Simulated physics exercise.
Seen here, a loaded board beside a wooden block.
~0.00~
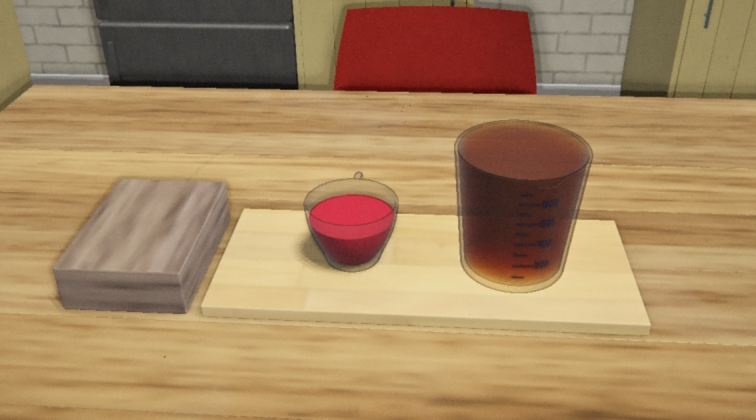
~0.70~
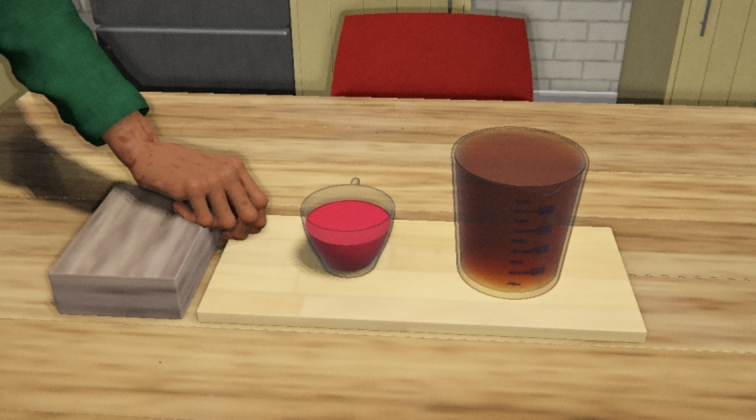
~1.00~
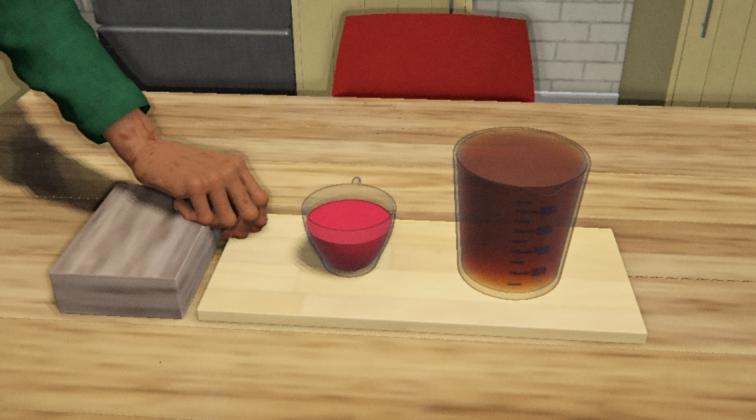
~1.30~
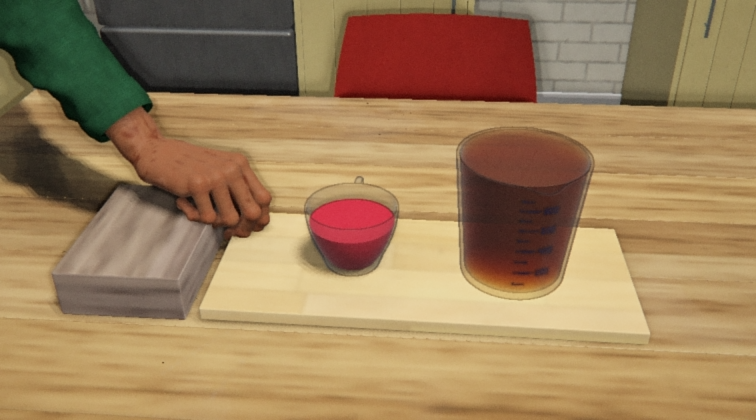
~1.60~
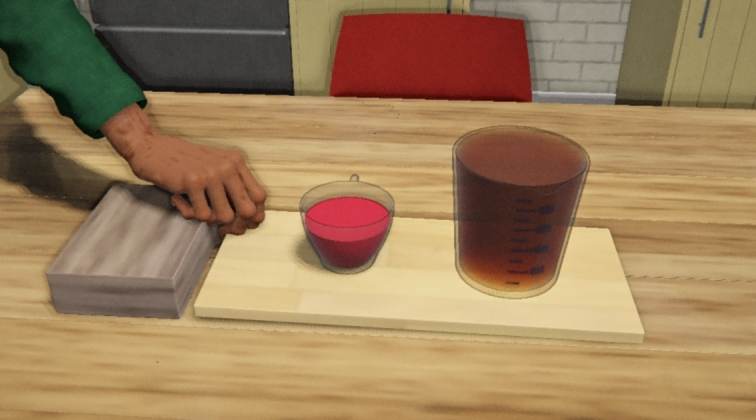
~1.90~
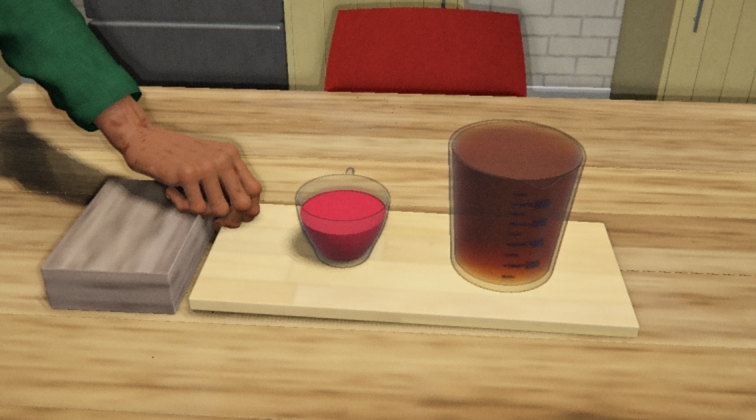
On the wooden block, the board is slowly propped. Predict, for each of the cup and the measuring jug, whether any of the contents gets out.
Cup - nothing gets out; measuring jug - some gets out.
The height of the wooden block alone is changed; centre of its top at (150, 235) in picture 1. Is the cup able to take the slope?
Makes it through.
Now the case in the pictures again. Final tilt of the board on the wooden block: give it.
I reckon something near 8°.
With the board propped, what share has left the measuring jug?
Around 6 %.
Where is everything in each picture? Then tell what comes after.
The board lies flat; cup (352, 227) about two thirds full; measuring jug (517, 205) full to the brim; wooden block (120, 292), in the first frame.
A hand takes the end of the board; cup about two thirds full, surface at (348, 222); measuring jug full to the brim, surface at (519, 156), in the second frame.
The end is rising; cup (349, 231) about two thirds full; measuring jug (515, 211) full to the brim, in the third frame.
The end has come up a little; cup about two thirds full, surface at (352, 221); measuring jug full to the brim, surface at (525, 157); wooden block (119, 298), in the fourth frame.
Slope near 1°; cup (347, 229) about two thirds full; measuring jug (514, 210) full to the brim, in the fifth frame.
The board slopes by about 1°; cup about two thirds full, surface at (343, 212); measuring jug full to the brim, surface at (516, 149); wooden block (108, 292), in the sixth frame.
Around 2.6 s, the board slopes by about 4°; cup, none is lost; measuring jug, it has lost some.
Around 3.4 s, the board slopes by about 9°; cup, none is lost; measuring jug, it has lost some.
Around 4.6 s, the board slopes by about 8°, resting on the wooden block; cup, none is lost; measuring jug, it has lost some.
